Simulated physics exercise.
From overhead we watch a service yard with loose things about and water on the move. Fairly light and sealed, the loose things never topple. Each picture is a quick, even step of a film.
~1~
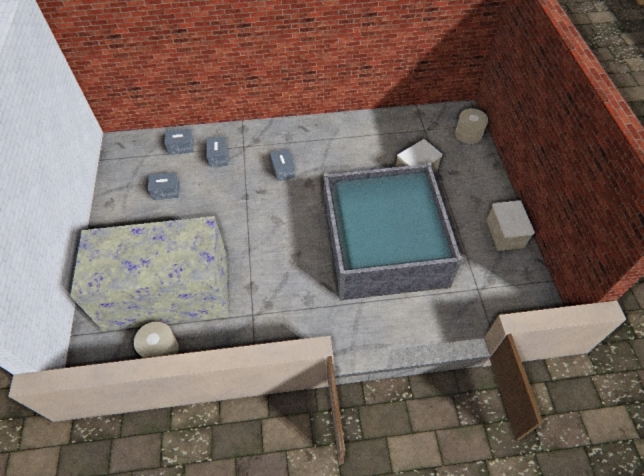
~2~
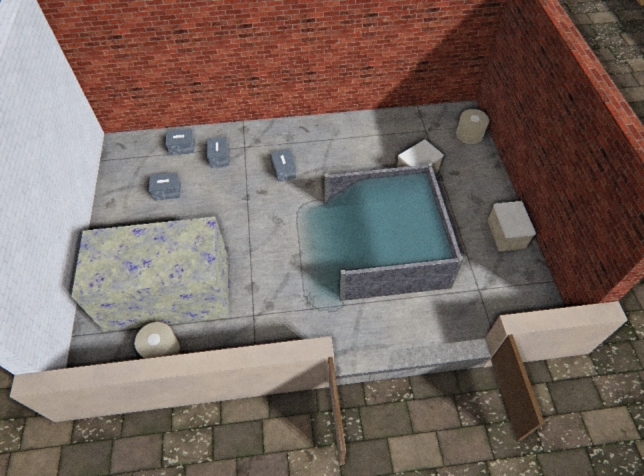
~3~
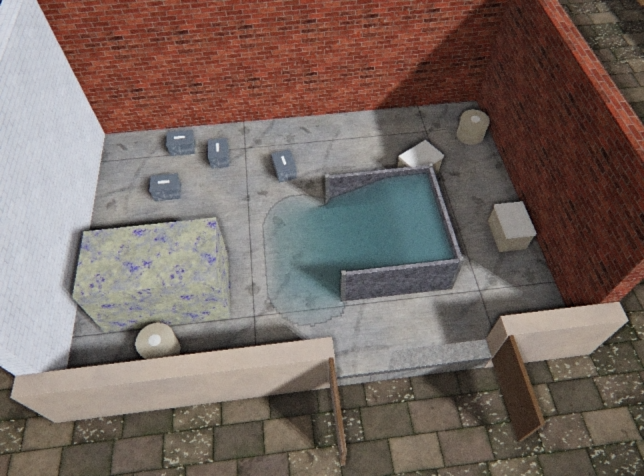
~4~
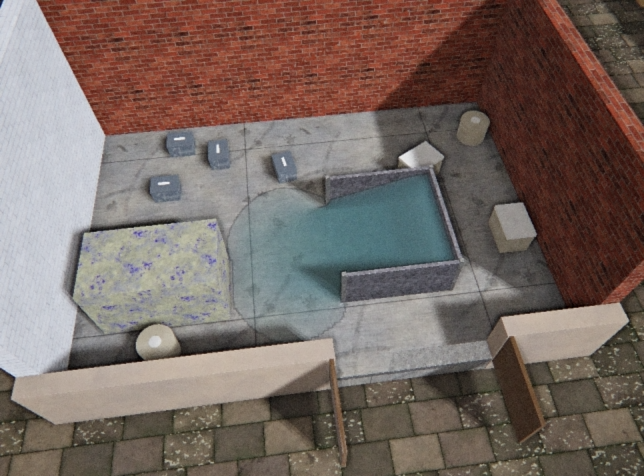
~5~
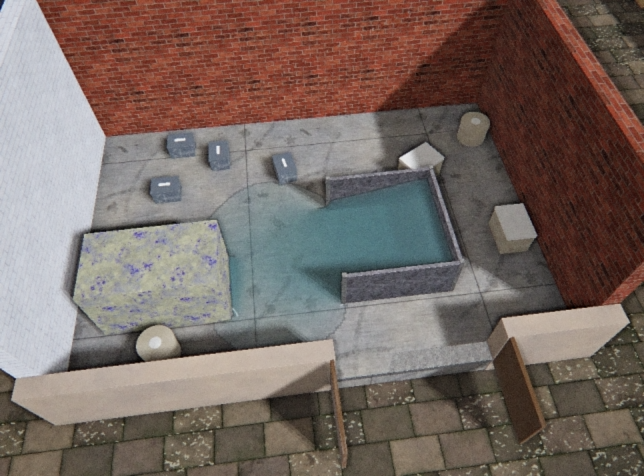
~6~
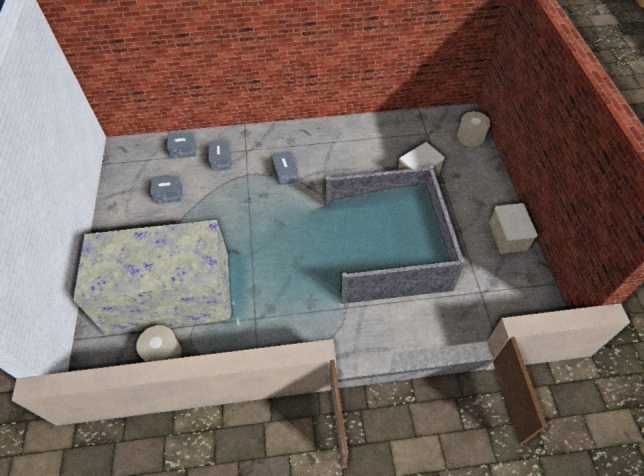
Teal water poured out through the open left side of a walled tank and spread across the gray concrete yard to a big speckled block, while the small boxes and tubs around it stayed put.
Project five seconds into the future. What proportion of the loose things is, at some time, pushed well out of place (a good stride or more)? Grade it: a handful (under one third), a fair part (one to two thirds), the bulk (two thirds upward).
A fair part.
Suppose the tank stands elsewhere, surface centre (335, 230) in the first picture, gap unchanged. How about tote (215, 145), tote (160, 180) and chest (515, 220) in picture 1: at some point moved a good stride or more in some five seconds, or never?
Far enough, Far enough, Not far.
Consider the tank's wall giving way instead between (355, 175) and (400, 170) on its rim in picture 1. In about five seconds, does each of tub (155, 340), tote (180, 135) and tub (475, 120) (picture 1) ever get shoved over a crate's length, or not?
In that order: Not that far, that far or more, pushed that far.
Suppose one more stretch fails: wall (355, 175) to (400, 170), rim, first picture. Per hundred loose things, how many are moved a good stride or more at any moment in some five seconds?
Estimate: Some 60 per cent.
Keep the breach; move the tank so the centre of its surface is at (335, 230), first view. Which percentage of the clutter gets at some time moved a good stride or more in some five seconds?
My reckoning says roughly 60 percent.
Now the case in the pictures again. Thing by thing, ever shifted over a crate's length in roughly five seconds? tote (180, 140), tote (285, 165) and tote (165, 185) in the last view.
The first is driven that far, the second not so far, and the third driven that far.
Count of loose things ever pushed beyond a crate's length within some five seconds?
I count 4.
A moment on, 0 of 8 are well off their spots; 0 afloat.
Next, 2 of 8 are well off their spots; 2 afloat.
Later, 4 of 8 are well off their spots; 4 afloat.
In the end, 3 of 8 are well off their spots, and 4 have been at some point; 1 afloat.
